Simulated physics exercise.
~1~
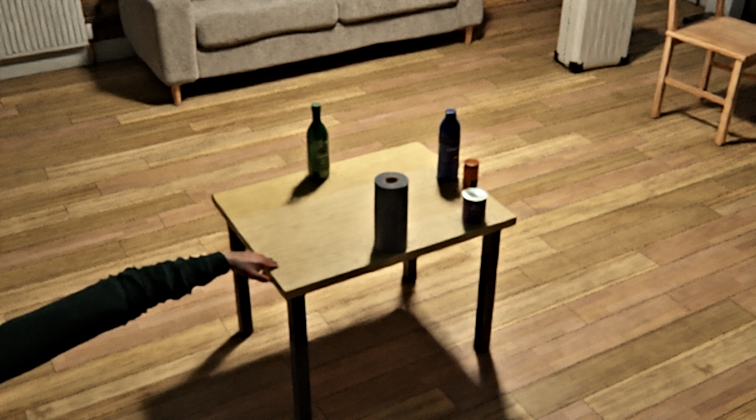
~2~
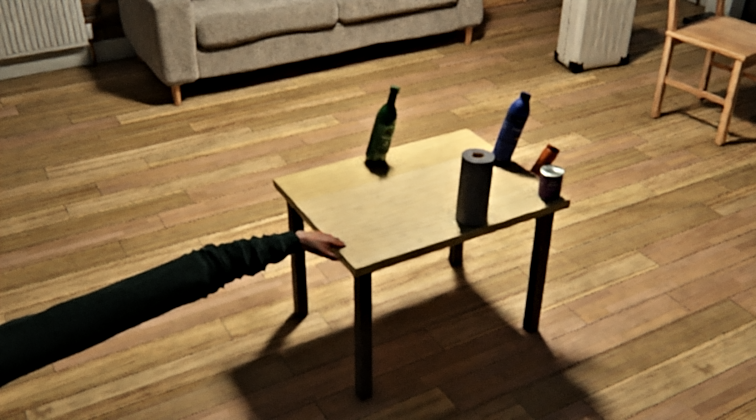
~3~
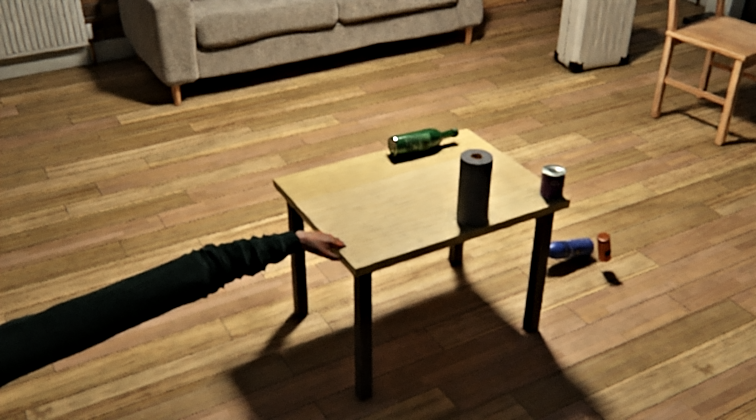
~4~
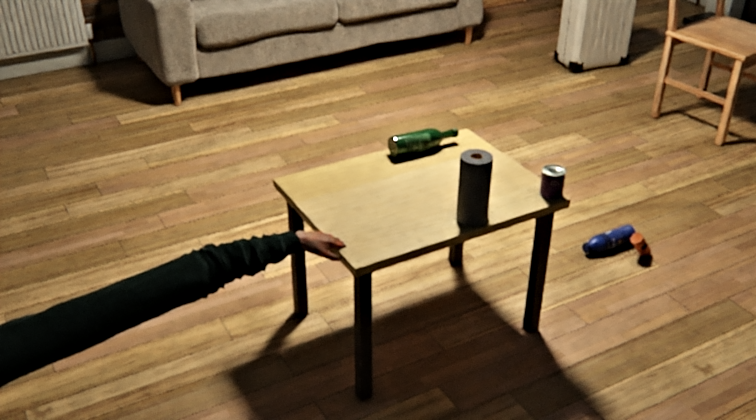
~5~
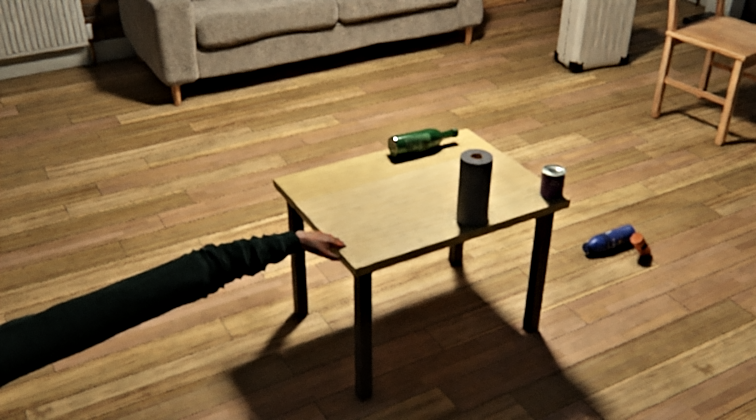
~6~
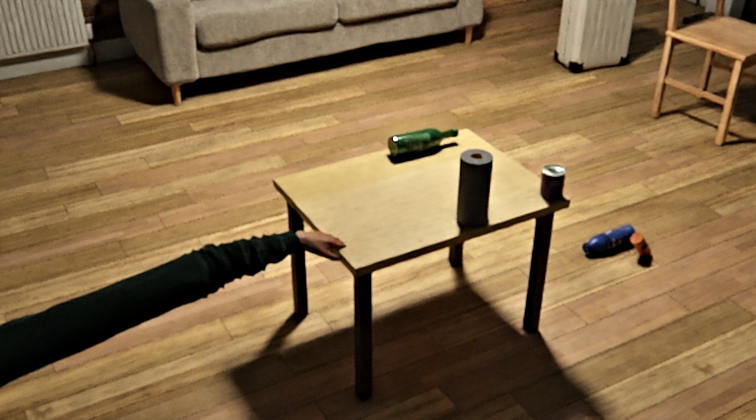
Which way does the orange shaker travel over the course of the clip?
The orange shaker moves to the right, going off the table and ending up on the floor beside the blue bottle.
